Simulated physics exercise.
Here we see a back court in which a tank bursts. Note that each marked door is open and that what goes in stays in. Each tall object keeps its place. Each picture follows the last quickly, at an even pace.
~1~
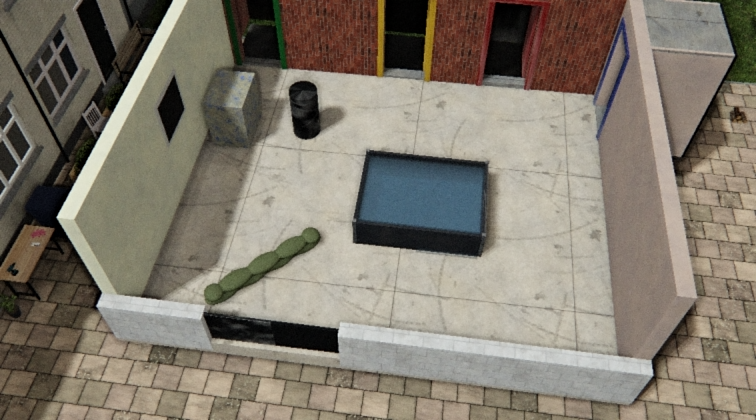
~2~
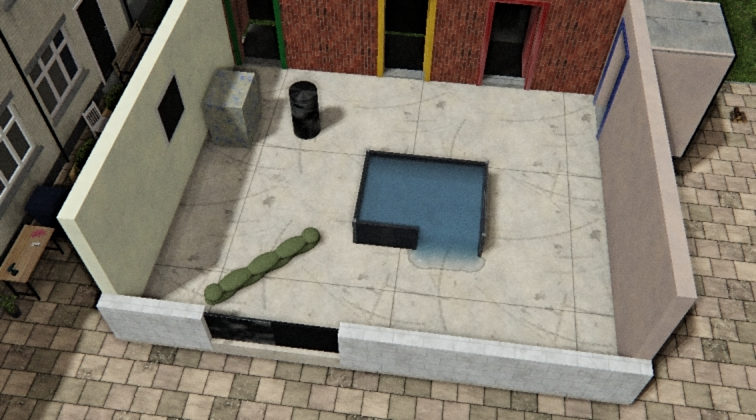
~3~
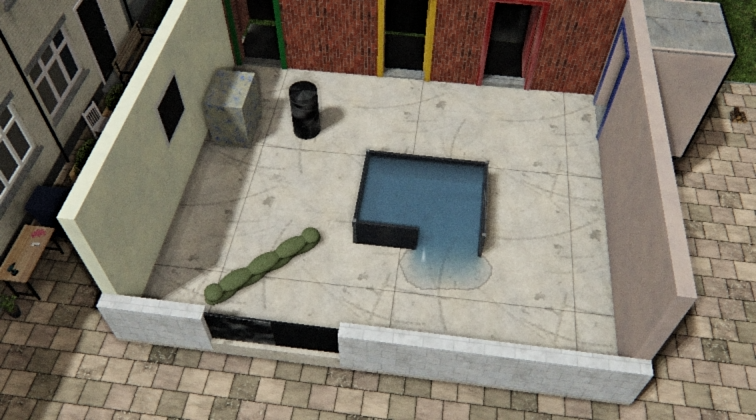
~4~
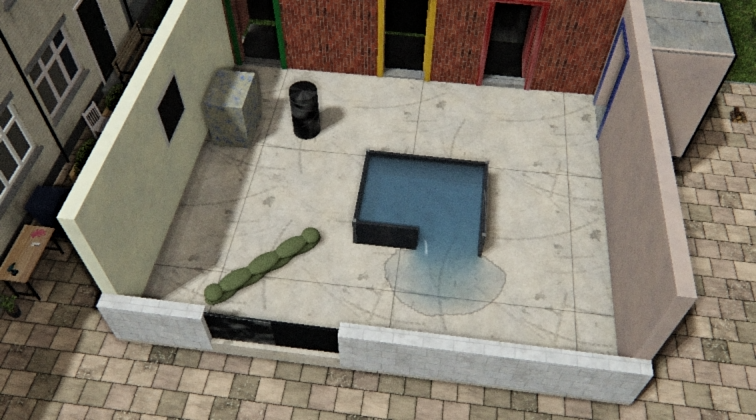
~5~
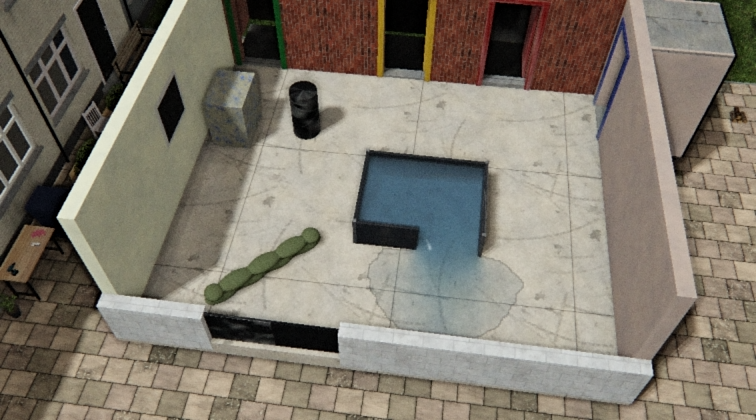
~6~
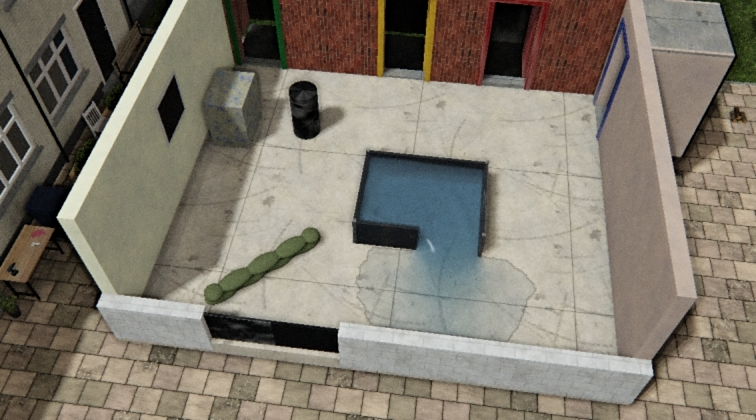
In the video, a dark-walled tank of blue water stands in a walled paved courtyard near a barrel and a low hedge, then its front right section opens and water pours out, spreading across the paving toward the low front wall.
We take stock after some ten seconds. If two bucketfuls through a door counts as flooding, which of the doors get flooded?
The red door does not get flooded; the yellow door does not get flooded; the blue door does not get flooded; the green door does not get flooded.
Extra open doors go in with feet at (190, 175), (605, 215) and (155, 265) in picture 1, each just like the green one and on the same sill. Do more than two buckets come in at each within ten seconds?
First stays short of it, second stays short of it, third crosses the line.
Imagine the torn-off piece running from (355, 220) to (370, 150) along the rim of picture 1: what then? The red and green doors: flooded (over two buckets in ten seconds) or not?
In that setup the red door keeps within bounds, but the green door runs over the limit.
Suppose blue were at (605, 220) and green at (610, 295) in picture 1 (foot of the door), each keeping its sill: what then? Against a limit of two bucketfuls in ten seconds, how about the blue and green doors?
First blue door is not flooded, then green door is flooded.
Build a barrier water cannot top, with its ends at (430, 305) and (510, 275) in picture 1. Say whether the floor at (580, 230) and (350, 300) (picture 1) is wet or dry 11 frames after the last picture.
Result, in order: Swamped / swamped.
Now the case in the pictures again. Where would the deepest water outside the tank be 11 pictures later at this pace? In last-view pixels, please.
Close to (614, 377), I'd say.
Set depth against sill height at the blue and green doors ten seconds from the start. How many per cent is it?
Near 100 and 60 in a hundred.
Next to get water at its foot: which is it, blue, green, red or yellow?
The blue-painted one is the one.
A moment on, water covers 10 % of the floor; the red door not reached, the yellow door not reached, the blue door not reached, the green door not reached.
Next, water covers 20 % of the floor; the red door not reached, the yellow door not reached, the blue door not reached, the green door not reached.
Then, water covers 30 % of the floor; the red door not reached, the yellow door not reached, the blue door not reached, the green door not reached.
Later, water covers 60 % of the floor; the red door wet at the sill, nothing in, the yellow door not reached, the blue door wet at the sill, nothing in, the green door not reached.
In the end, water covers 85 % of the floor; the red door wet at the sill, nothing in, the yellow door wet at the sill, nothing in, the blue door under two buckets in, the green door wet at the sill, nothing in.
